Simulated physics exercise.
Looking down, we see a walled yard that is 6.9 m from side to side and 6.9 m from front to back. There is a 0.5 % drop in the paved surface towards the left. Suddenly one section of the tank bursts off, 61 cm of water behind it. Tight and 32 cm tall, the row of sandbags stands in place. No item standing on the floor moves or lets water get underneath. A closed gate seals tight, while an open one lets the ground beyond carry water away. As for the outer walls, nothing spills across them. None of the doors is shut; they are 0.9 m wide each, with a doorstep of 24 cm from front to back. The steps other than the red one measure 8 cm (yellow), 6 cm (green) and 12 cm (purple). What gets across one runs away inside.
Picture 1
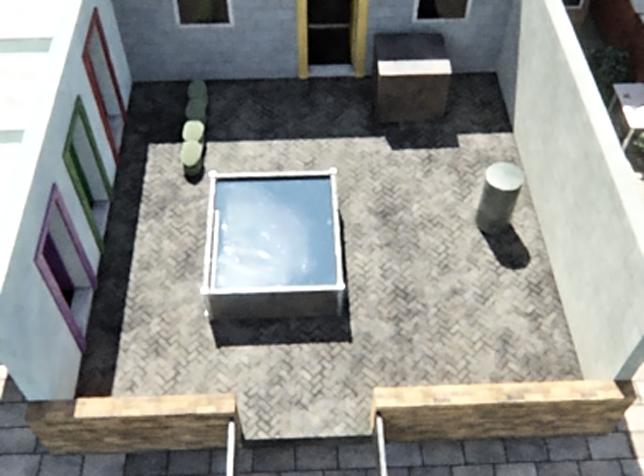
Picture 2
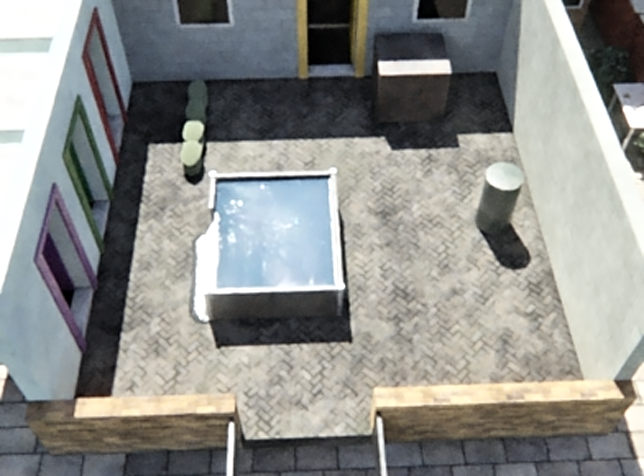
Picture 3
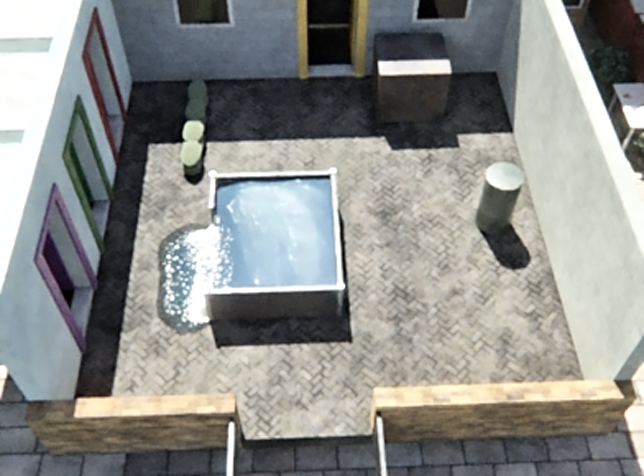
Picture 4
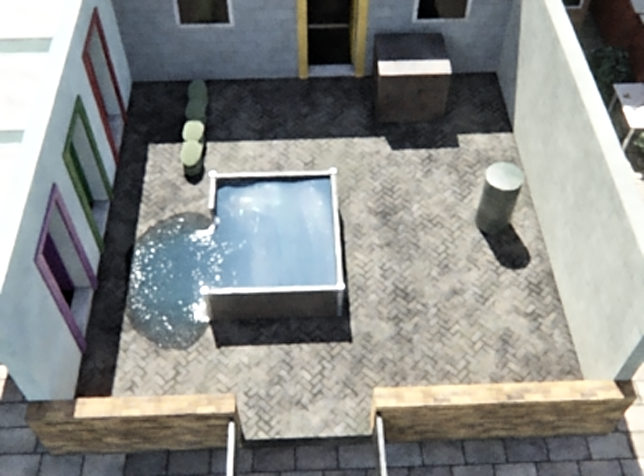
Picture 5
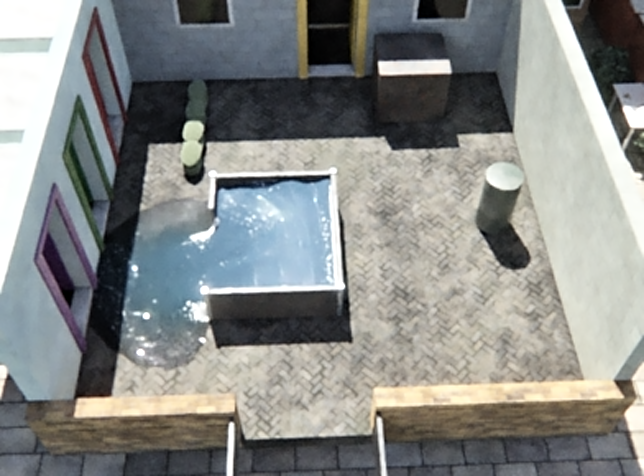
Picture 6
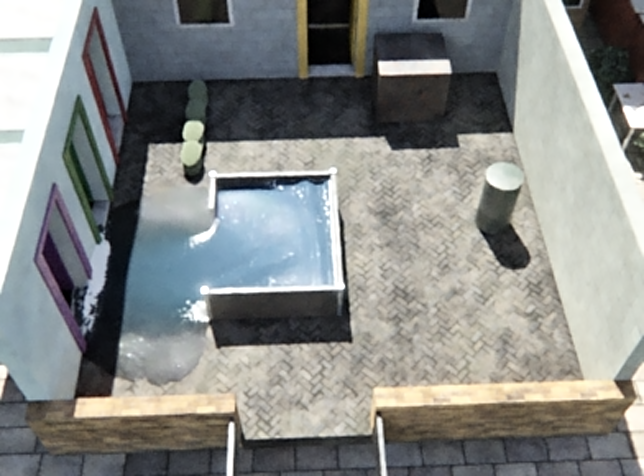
Walled paved yard with a square tank bursting open on its left side, water spreading across paving and reaching the doorway wall.
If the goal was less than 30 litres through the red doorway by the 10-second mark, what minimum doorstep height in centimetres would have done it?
A doorstep of about 7 cm would have done it.
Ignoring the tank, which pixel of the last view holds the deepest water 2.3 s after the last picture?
About (69, 428).
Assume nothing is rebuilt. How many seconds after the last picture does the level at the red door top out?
I'd guess close to 6.5 seconds.
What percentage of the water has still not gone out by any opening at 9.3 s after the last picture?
Close to 74 per cent is still present.
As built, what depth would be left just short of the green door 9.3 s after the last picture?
Lab note: Depth approx. 7.0 cm.
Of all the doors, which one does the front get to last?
The yellow door.
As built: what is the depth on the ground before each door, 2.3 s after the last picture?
Depths in cm: Yellow 0, green 14, purple 24, red 5.
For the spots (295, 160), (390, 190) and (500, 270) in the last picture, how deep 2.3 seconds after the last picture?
In that order: 0, 0 and 0 cm.
Then, 0.7 s after the last picture water covers 15 % of the floor, deepest (40 cm) near (109, 280); it has not reached the red door.
Then, 2.3 s after the last picture water covers 30 % of the floor, deepest (32 cm) near (69, 428); 5 cm at the red door, 0 litres in over its 23 cm doorstep.
Then, 9.3 s after the last picture water covers 80 % of the floor, deepest (10 cm) near (117, 167); 9 cm at the red door, 0 litres in over its 23 cm doorstep.
At the red door as built, the water peaked near 13 cm, 6.3 s after the last picture.
Run again over the same 10 s with other heights there, 42 litres in over 6 cm, 19 litres over 8 cm. The limit of 30 litres is kept from about 7 cm up.
